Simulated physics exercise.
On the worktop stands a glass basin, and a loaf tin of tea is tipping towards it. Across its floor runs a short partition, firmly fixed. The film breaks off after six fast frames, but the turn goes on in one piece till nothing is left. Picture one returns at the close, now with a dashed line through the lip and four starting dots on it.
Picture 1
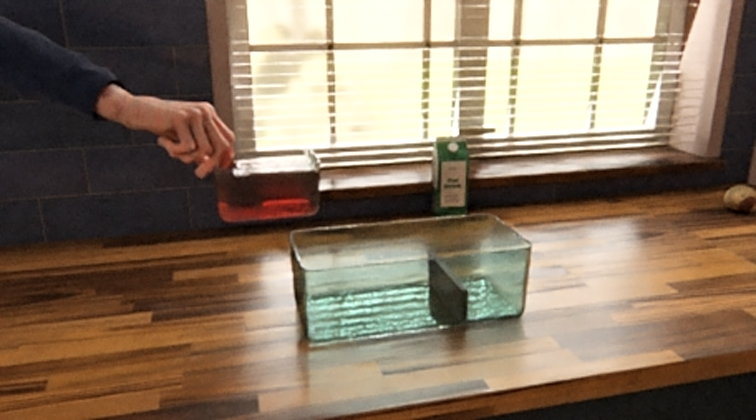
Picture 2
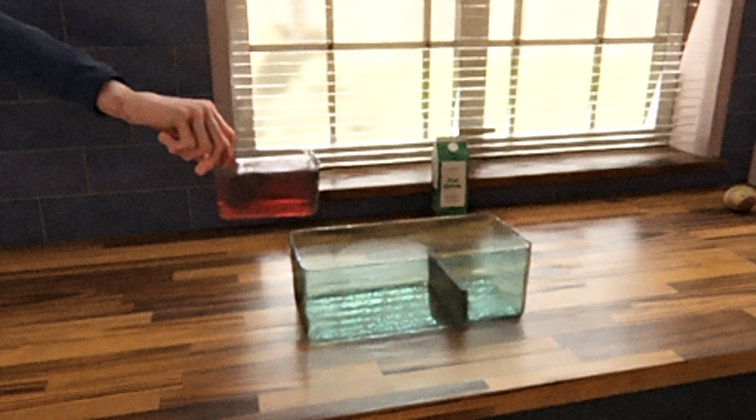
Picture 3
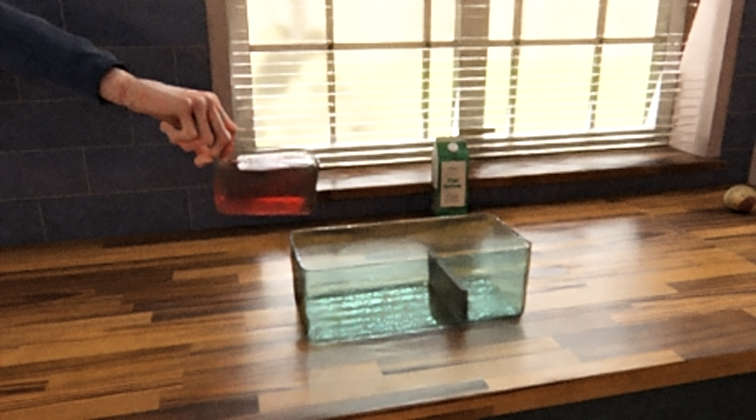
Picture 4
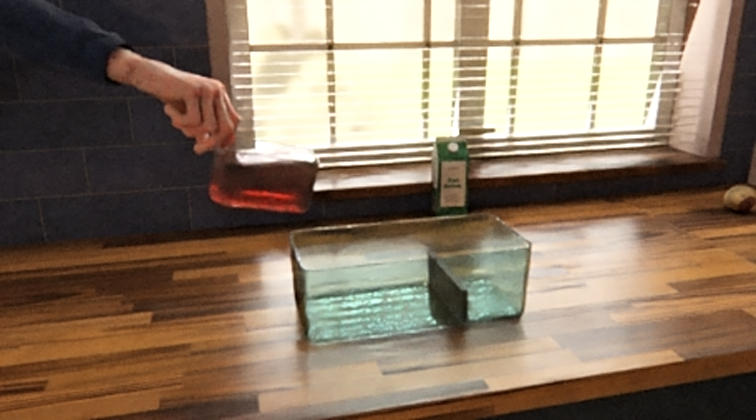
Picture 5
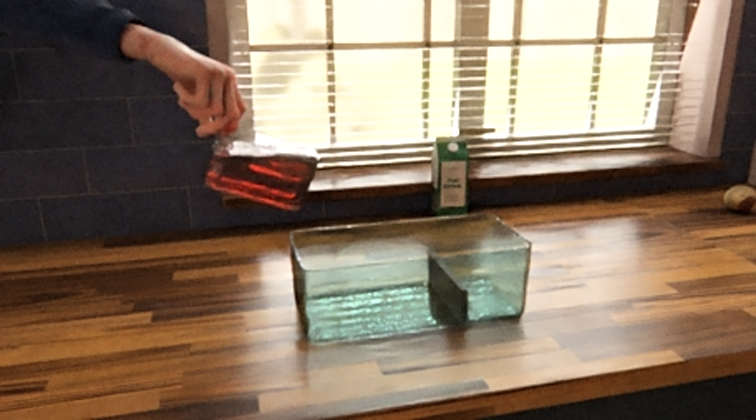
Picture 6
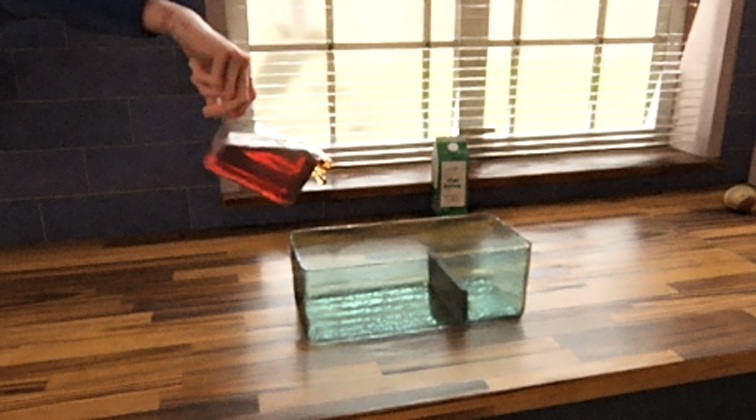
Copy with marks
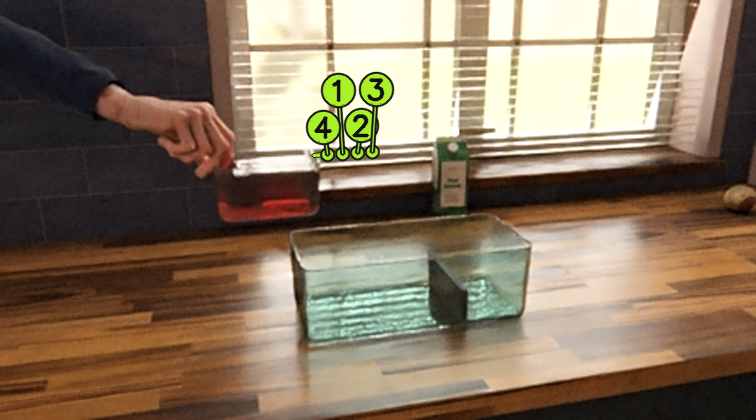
The footage shows a hand holding a clear container of reddish tea above and left of a glass basin with a short partition on a wooden worktop, then gradually tilting it rightward until tea reaches over its lip.
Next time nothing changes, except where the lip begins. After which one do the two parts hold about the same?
Dot 3 does it best.
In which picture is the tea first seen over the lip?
Picture 5.
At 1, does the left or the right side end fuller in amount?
More ends on the left.
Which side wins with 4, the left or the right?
The left one.
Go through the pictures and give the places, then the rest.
Upright, lip at (314, 155); basin from (305, 342) to (523, 313); top of the wall at (447, 269); nothing has left yet, in the first frame.
Upright, lip at (314, 155); nothing has left yet, in the second frame.
Tipped about 5°, lip at (314, 155); nothing has left yet, in the third frame.
Tipped about 12°, lip at (314, 155); nothing has left yet, in the fourth frame.
Tipped about 21°, lip at (314, 155); tea is over the lip, down to (314, 155), in the fifth frame.
Tipped about 31°, lip at (314, 155); tea is over the lip, down to (321, 178), in the sixth frame.
On the marked copy, 1 at (342, 153); 2 at (357, 152); 3 at (372, 151); 4 at (327, 154).
With 1, about 93 % ends left of the wall and 3 % right of it; 4 % is lost outside.
With 2, about 81 % ends left of the wall and 17 % right of it.
With 3, about 48 % ends left of the wall and 50 % right of it.
With 4, about 94 % ends left of the wall and 5 % right of it.
